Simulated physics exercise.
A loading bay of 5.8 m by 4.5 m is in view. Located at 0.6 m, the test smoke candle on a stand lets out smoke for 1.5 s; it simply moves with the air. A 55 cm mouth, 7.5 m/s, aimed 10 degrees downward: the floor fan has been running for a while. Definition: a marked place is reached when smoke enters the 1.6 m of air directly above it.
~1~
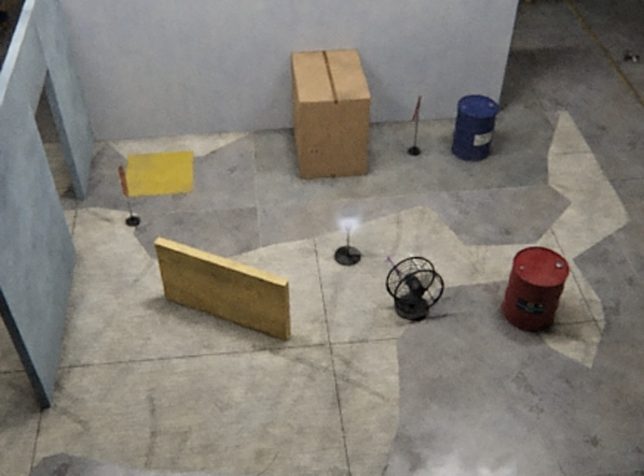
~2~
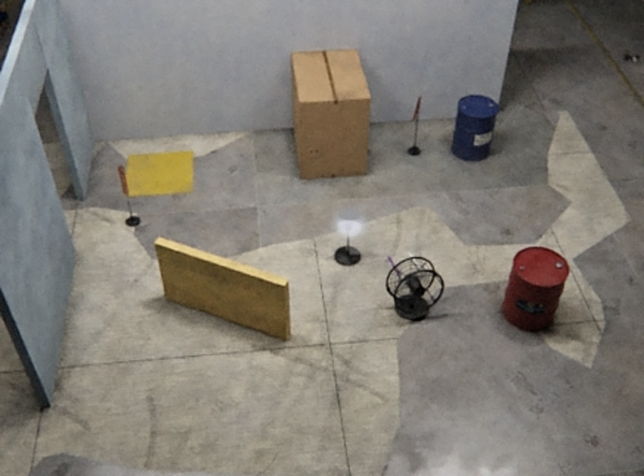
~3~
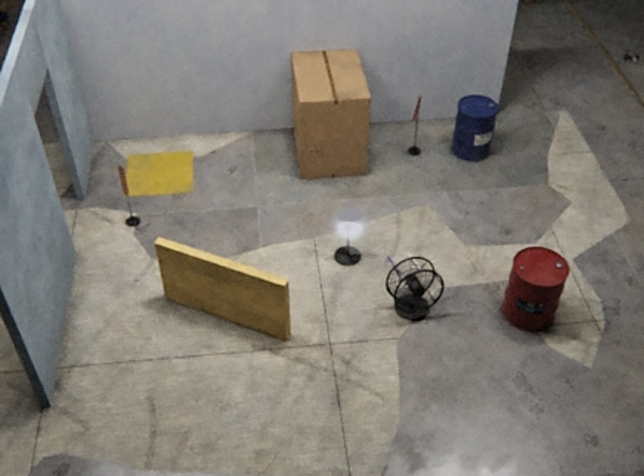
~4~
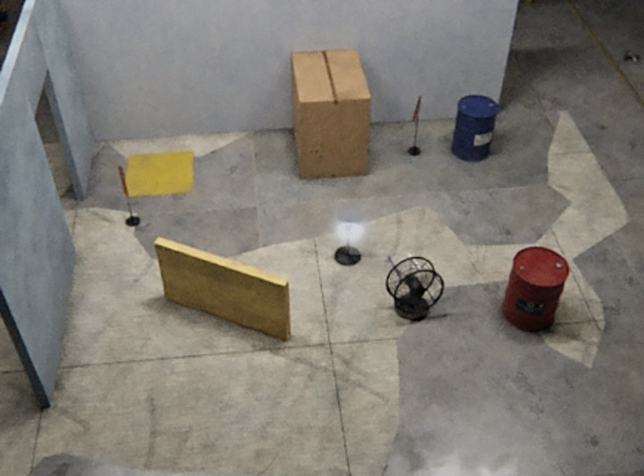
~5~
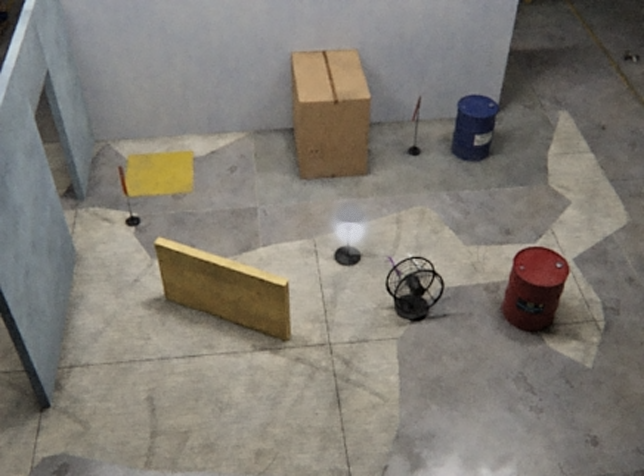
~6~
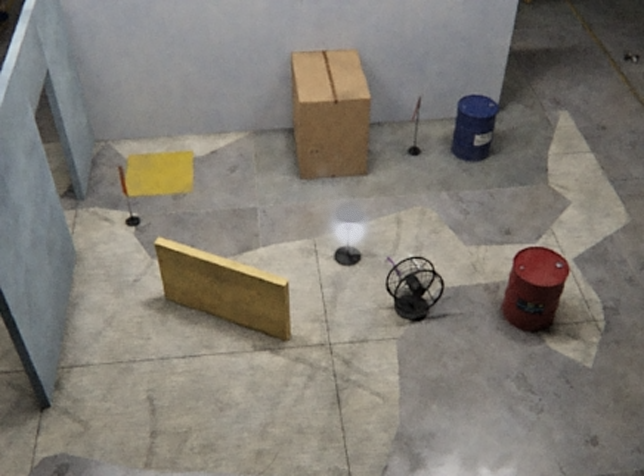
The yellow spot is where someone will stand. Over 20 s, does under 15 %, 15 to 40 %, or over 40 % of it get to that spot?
In that time, over 40 % gets there.
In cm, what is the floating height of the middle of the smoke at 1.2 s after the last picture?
The middle is at about 40 cm above the surface.
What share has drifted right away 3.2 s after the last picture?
Estimate: Close to 15 %.
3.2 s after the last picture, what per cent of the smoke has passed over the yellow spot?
Close to 60 %.
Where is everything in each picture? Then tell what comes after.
In the first picture, the smoke is thickest near (349, 220), the test smoke candle on a stand stands at (348, 228) and the floor fan is at (415, 285).
In the second picture, the smoke is thickest near (349, 222) and the yellow spot is centred on (160, 173).
In the third picture, the smoke is thickest near (349, 223), a ribbon ends at (126, 194) and a ribbon ends at (413, 121).
In the fourth picture, the smoke is thickest near (349, 225), the top of a barrel is at (541, 266) and the top of a large carton is at (329, 74).
In the fifth picture, the smoke is thickest near (349, 225).
In the sixth picture, the smoke is thickest near (348, 224) and reaches out to (330, 188) and a ribbon ends at (126, 195).
Then, 1.2 s after the last picture, 0 % is gone from the area; 16 % has passed over the yellow spot, and the middle of the rest is near (279, 162).
Then, 3.2 s after the last picture, 17 % is gone from the area; 63 % has passed over the yellow spot, and the middle of the rest is near (107, 94).
Then, 7.2 s after the last picture, 56 % is gone from the area; 70 % has passed over the yellow spot, and the middle of the rest is near (82, 207).
Then, 19.2 s after the last picture, 94 % is gone from the area; 73 % has passed over the yellow spot.
